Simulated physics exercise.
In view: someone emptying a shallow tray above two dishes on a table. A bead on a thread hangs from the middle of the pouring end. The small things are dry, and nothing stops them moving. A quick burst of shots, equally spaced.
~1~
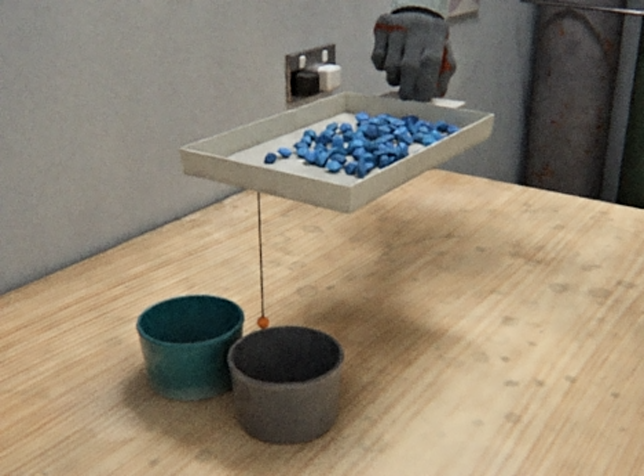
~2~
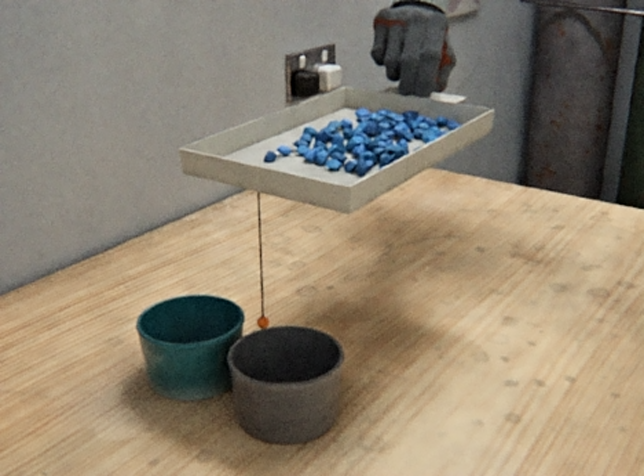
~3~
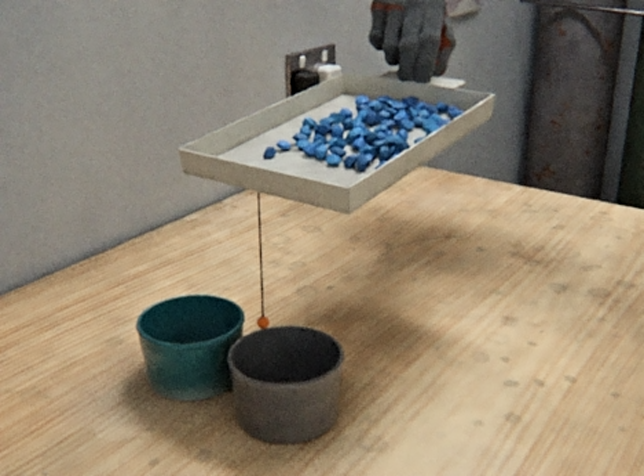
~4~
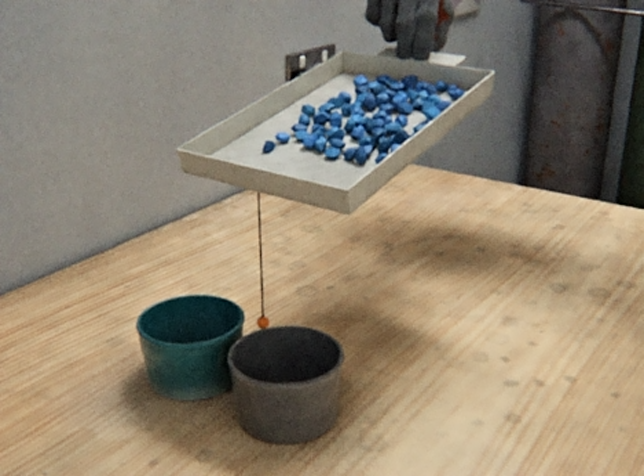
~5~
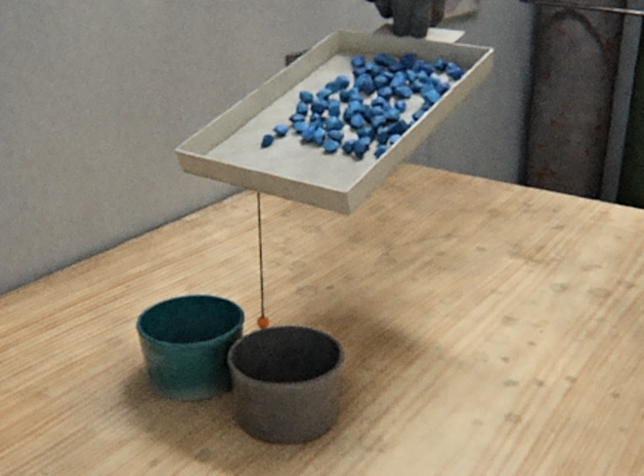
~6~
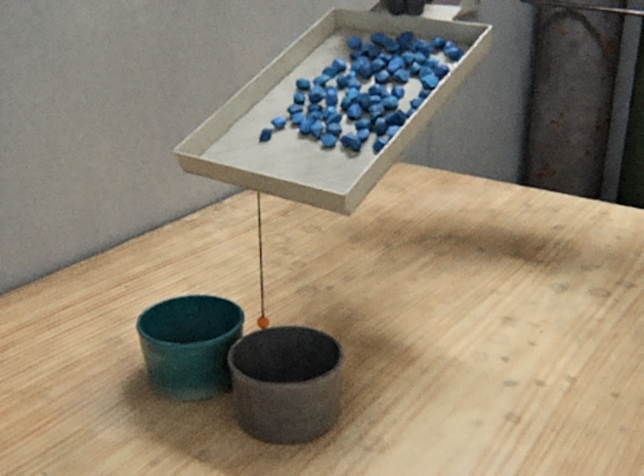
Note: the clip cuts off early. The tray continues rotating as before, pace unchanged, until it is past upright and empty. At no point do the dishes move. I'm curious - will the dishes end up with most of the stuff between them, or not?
No, less than half of it.
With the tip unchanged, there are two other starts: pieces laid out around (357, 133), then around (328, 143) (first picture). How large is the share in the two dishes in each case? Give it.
20 % and 20 %.
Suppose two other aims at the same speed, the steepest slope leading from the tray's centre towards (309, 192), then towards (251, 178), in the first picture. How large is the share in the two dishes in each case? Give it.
First some 30, then 40 per cent.
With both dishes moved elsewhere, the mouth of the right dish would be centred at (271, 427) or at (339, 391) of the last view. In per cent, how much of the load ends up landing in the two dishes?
Trial 1 around 50 percent, trial 2 around 50 percent.
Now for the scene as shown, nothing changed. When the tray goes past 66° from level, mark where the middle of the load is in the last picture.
(278, 175).
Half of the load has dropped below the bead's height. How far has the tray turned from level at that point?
That would be about 110 degrees from level.
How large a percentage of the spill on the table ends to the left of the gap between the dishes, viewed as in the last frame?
Some 80 per cent.
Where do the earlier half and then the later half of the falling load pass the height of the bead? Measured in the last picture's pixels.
The opening half passes (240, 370), the closing half (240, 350).
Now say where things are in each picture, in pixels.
The first frame shows corners of the pouring end (183, 148) and (349, 185), level; middle of the load (382, 143), aquarium stones; left dish (156, 364); right dish (252, 404); bead on its thread (263, 322).
The second frame shows corners of the pouring end (182, 148) and (349, 185), level; middle of the load (382, 140).
The third frame shows corners of the pouring end (181, 148) and (348, 186), tipped barely, level across its low end; middle of the load (382, 130).
The fourth frame shows corners of the pouring end (180, 149) and (347, 188), tipped a little, level across its low end; middle of the load (381, 116).
The fifth frame shows corners of the pouring end (178, 149) and (345, 190), tipped clearly, level across its low end; middle of the load (379, 102).
The sixth frame shows corners of the pouring end (176, 150) and (344, 192), tipped clearly, level across its low end; middle of the load (377, 90); left dish (156, 364); right dish (252, 404).
Just after the last frame, tray tipped steeply; almost all on the tray; about a tenth in the air.
A moment on, tray tipped past a quarter turn; roughly half on the tray; just a few in the right dish; roughly half outside both; about a tenth in the air.
Further on, tray tipped past a quarter turn; roughly a quarter in the right dish; just a few in the left dish; the larger part outside both.
When it is over, tray tipped past a quarter turn; roughly a quarter in the right dish; just a few in the left dish; the larger part outside both.
